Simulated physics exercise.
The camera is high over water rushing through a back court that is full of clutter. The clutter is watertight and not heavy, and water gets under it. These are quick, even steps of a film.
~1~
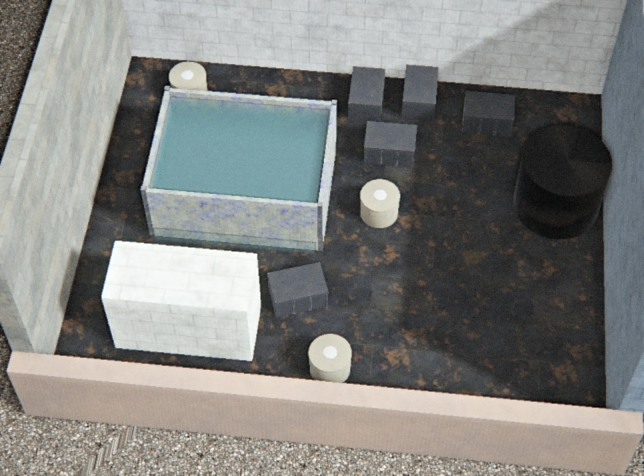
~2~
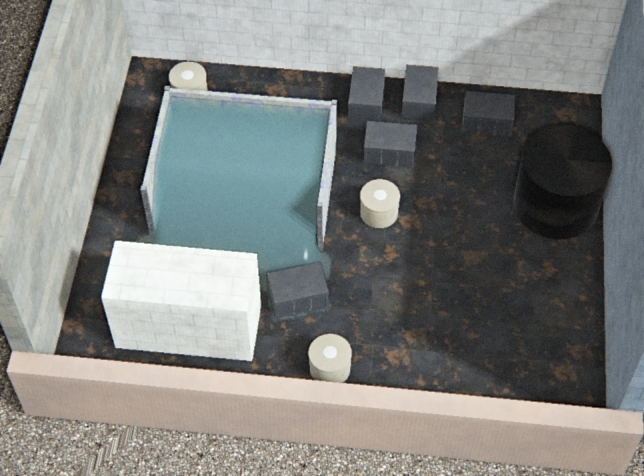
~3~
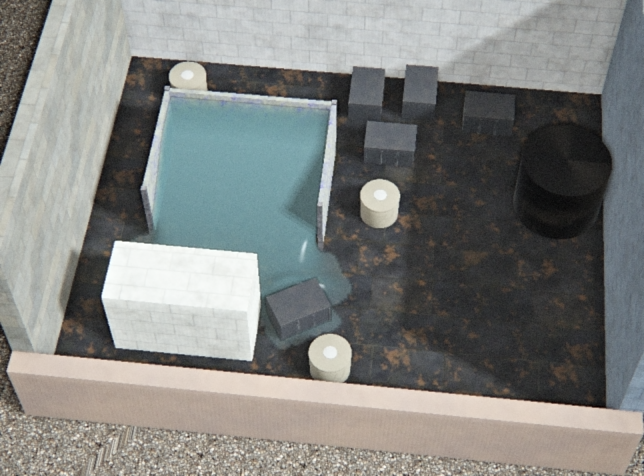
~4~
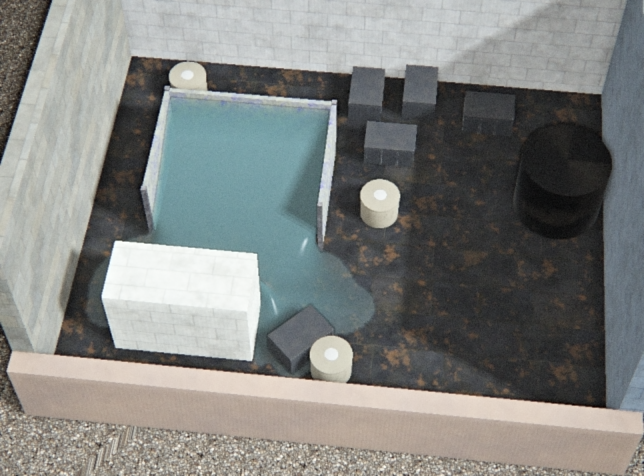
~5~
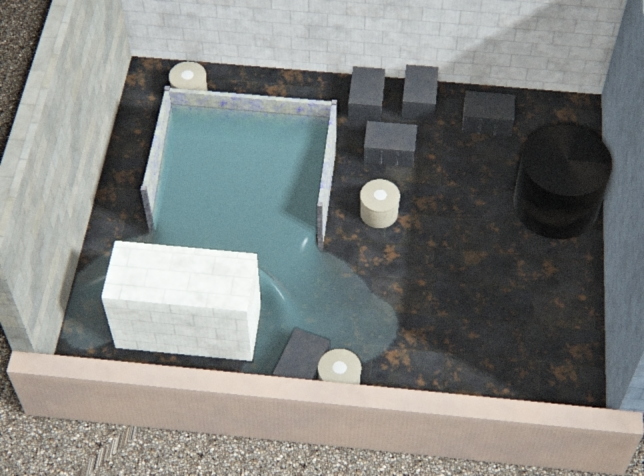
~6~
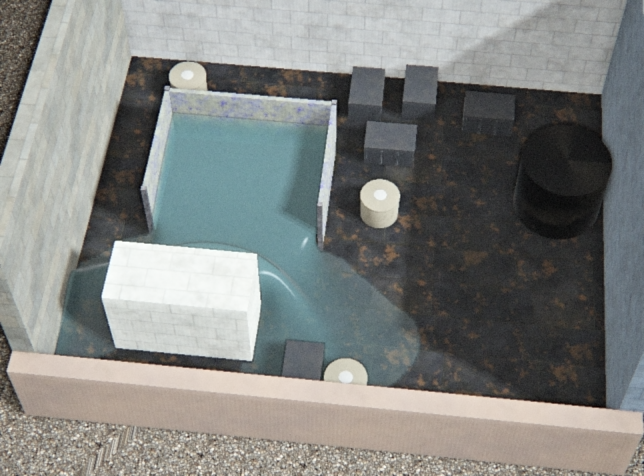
The clip shows water rushing from a walled pool in a cluttered court, spreading around a white block and pushing a dark gray box toward the front wall, then nudging a small cream cylinder slightly forward and right.
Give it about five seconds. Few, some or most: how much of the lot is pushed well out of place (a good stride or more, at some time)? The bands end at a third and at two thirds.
It is between one and two thirds.
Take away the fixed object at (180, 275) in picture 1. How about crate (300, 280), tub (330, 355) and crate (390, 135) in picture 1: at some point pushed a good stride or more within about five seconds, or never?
As listed: Shifted that much, that far or more, under that.
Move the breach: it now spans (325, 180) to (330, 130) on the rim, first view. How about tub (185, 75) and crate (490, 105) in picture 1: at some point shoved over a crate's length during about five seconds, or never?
In turn: Under that, moved that far.
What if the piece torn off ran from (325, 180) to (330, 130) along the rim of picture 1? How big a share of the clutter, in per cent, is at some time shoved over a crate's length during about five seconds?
Close to 90 %.
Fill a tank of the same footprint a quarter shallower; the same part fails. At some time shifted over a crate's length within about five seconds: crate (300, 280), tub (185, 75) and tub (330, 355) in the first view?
In that order: Pushed that far, yes, moved that far.
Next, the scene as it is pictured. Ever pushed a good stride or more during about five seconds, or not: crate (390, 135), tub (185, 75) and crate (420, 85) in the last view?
In that order: Short of that, yes, under that.
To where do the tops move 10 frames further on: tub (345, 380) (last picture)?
Around (592, 333).
A moment on, 2 of 8 are well off their spots; 2 afloat.
Next, 2 of 8 are well off their spots; 2 afloat.
Later, 3 of 8 are well off their spots; 2 afloat.
In the end, 3 of 8 are well off their spots, and 3 have been at some point; 7 afloat.
